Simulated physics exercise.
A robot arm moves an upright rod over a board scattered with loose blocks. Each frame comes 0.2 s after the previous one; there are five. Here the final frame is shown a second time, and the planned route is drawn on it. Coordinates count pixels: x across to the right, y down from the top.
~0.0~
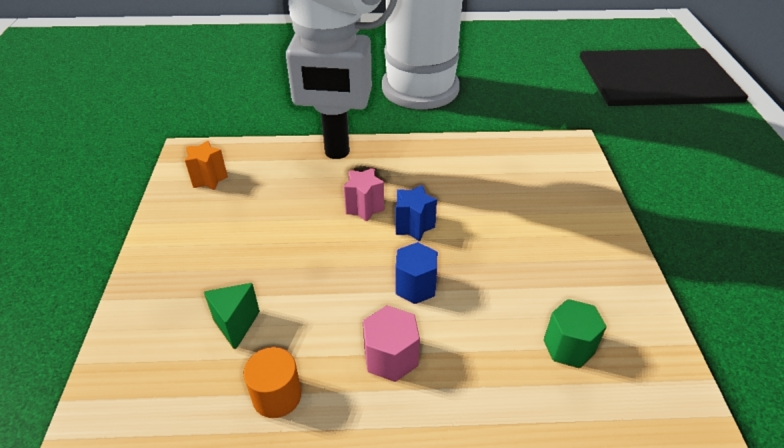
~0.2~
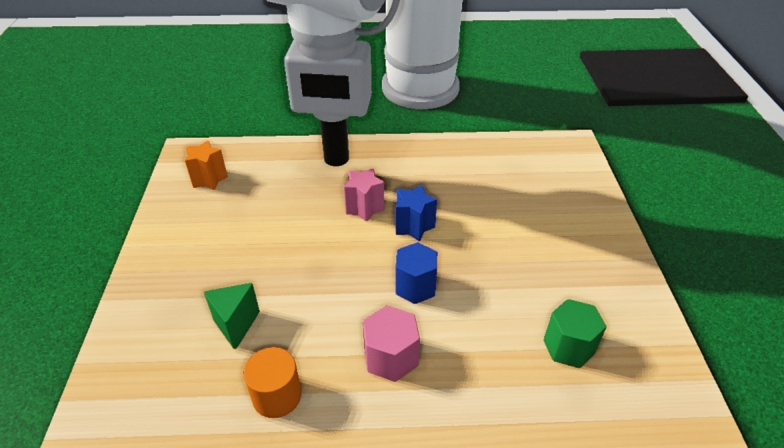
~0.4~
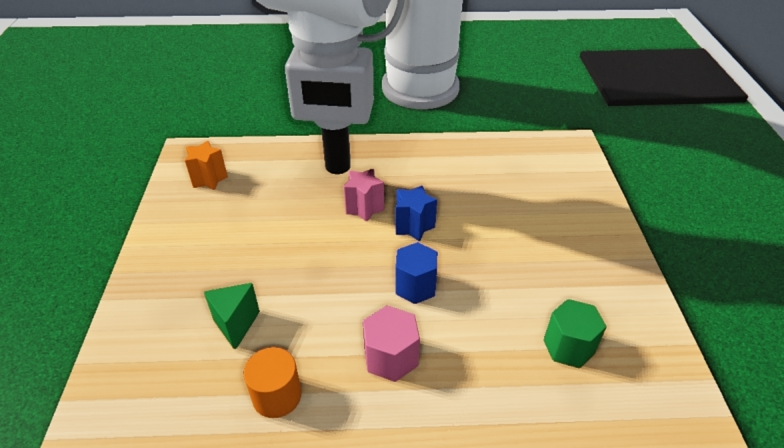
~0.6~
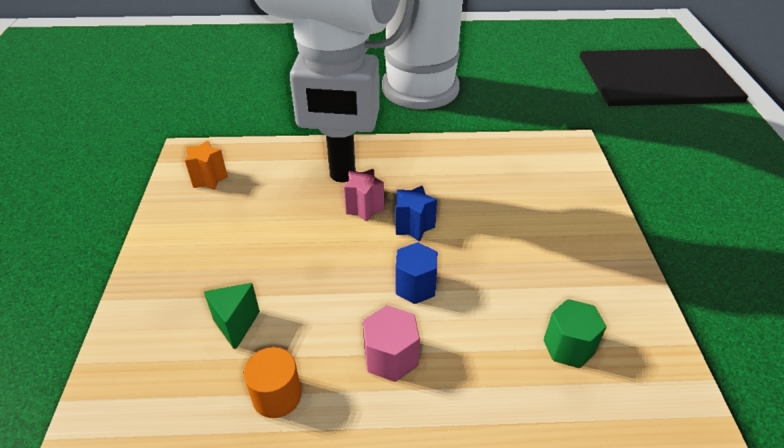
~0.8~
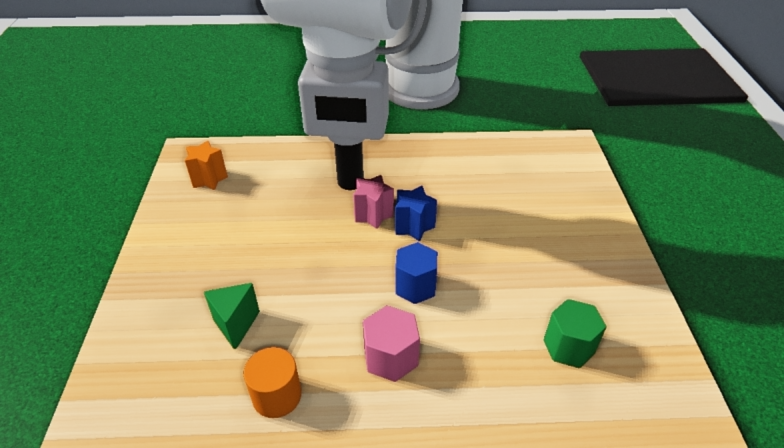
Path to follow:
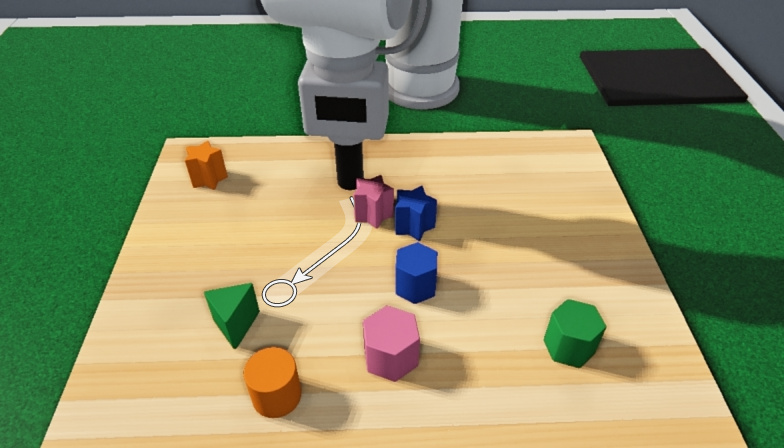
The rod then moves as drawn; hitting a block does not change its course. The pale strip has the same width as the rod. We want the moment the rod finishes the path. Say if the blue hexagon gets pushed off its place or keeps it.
It stays.
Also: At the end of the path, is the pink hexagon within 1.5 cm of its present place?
Yes
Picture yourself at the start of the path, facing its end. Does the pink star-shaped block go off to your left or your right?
Answer: Leftward.
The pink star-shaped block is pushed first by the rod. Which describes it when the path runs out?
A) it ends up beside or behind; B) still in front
I'll go with A - it ends up beside or behind.
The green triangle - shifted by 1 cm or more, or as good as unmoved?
At the end, its place is the same.
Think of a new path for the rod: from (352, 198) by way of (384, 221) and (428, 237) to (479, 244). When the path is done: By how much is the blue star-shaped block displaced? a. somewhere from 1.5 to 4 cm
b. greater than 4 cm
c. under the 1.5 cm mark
My answer is option b.
The line goes from (352, 198) through (356, 231) and (321, 261) to (279, 293).
The first path, step by step. One third of the way, rod at (355, 216); pink star-shaped block at (384, 207), turned 65° anticlockwise; blue star-shaped block at (421, 198).
Two thirds of the way, rod at (319, 245); pink star-shaped block at (384, 207), turned 65° anticlockwise; blue star-shaped block at (421, 198).
At the end, rod at (276, 277); green triangle unmoved; pink star-shaped block at (384, 207), turned 65° anticlockwise; pink hexagon unmoved; blue star-shaped block at (421, 198); blue hexagon unmoved.
